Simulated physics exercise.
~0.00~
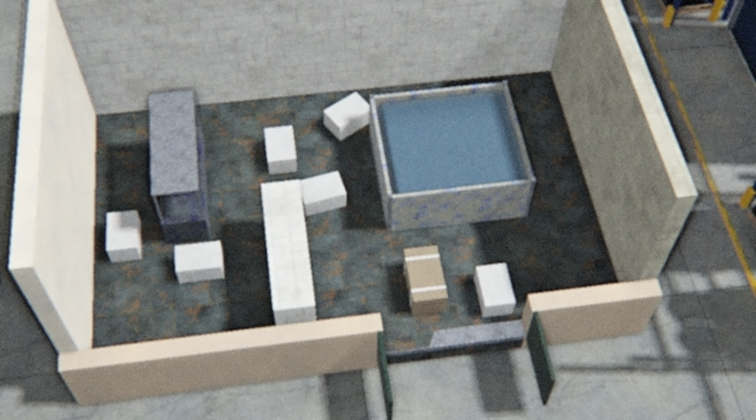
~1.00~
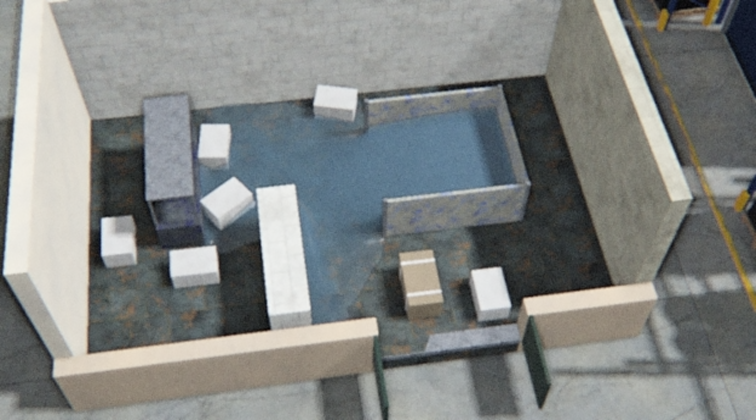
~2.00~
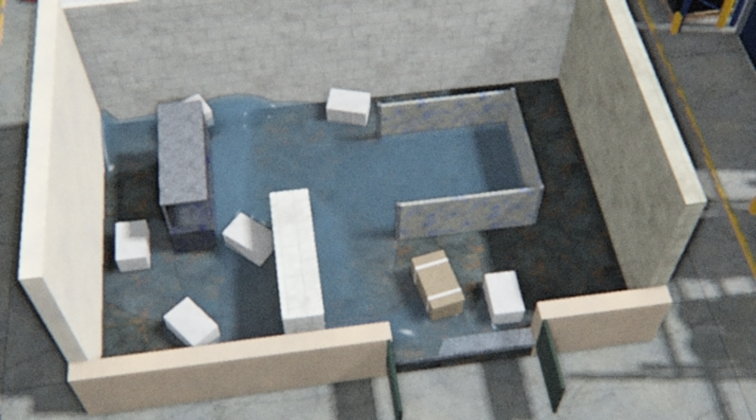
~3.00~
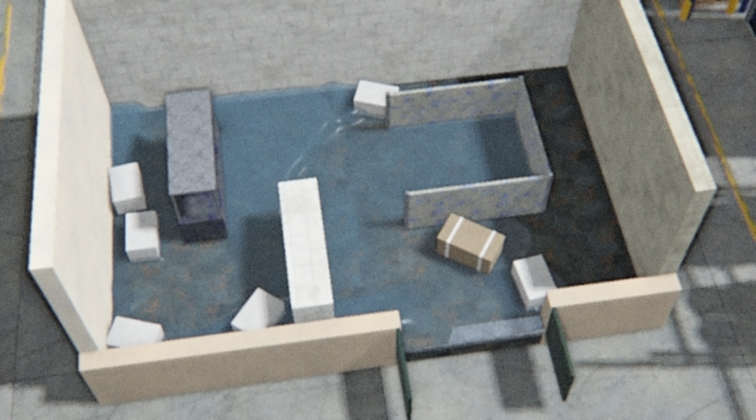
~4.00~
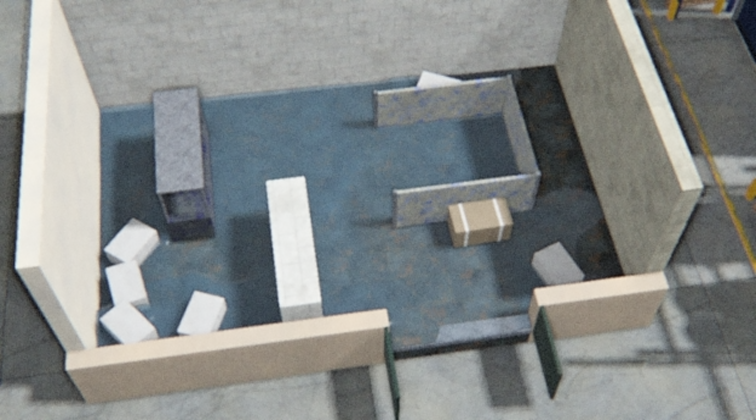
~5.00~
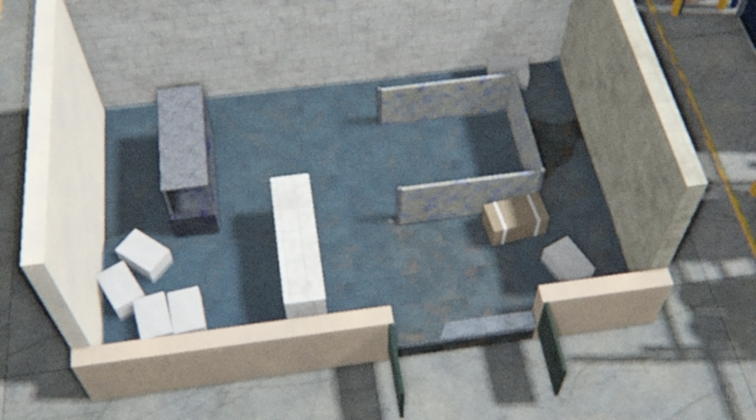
A blue pool of water burst out of its walled tank and spread across the dark floor of a walled room, pushing white boxes around; several ended up clustered in the near left corner, while a brown box drifted to the right.
